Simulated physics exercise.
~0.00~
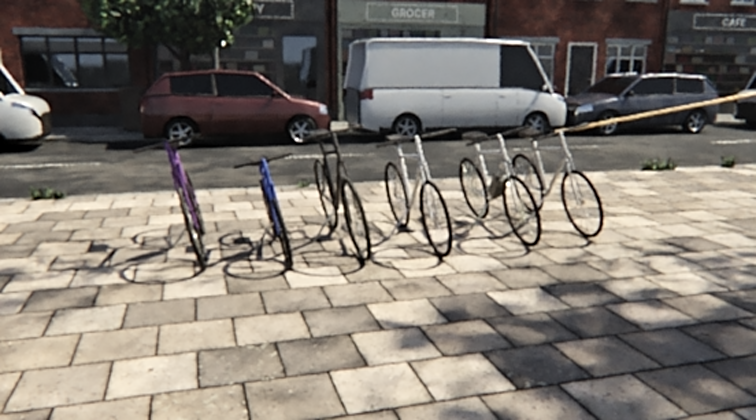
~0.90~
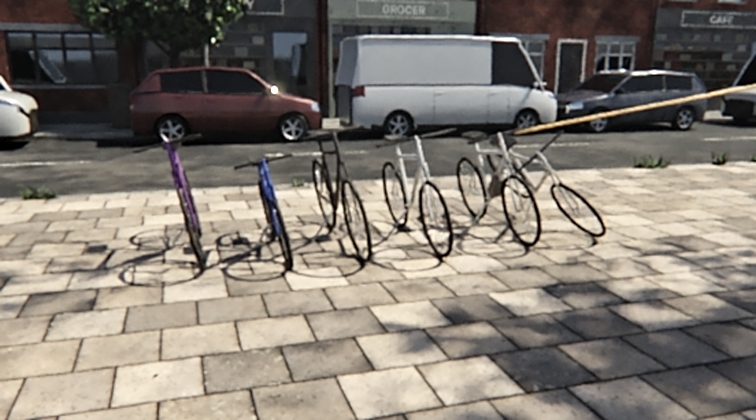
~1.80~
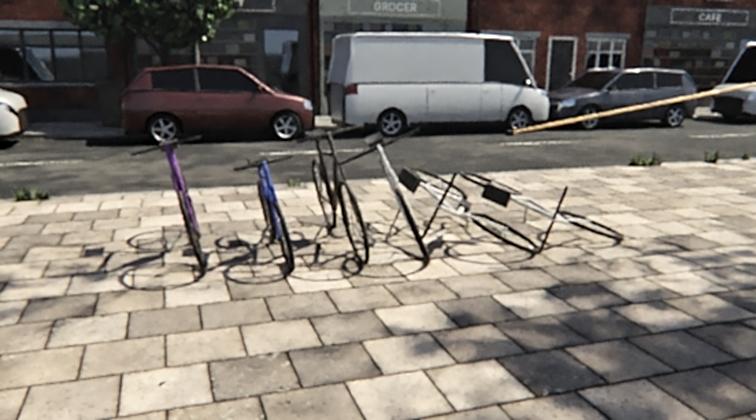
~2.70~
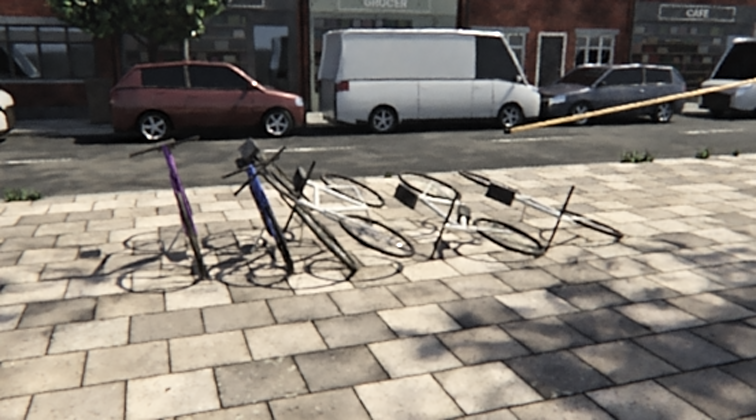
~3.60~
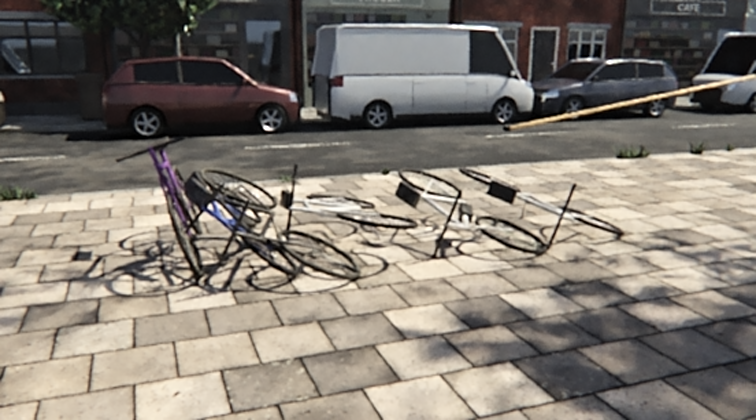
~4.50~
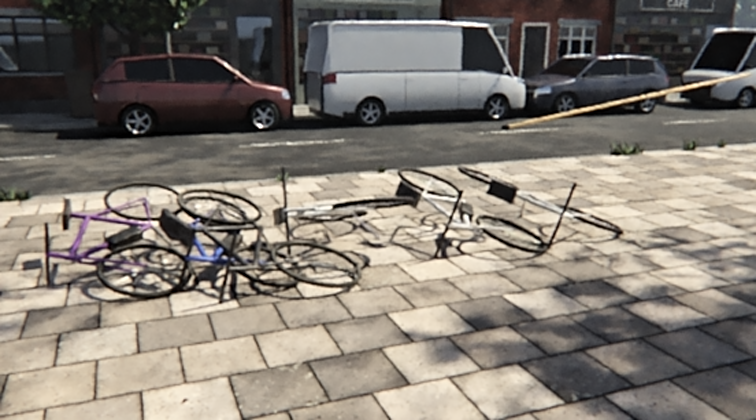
In this clip, six bicycles stand in a row on a paved area beside parked vehicles as a pole extends from the right; the rightmost bicycle tips left and the others topple in turn, the blue then the purple last, until all lie on the paving.
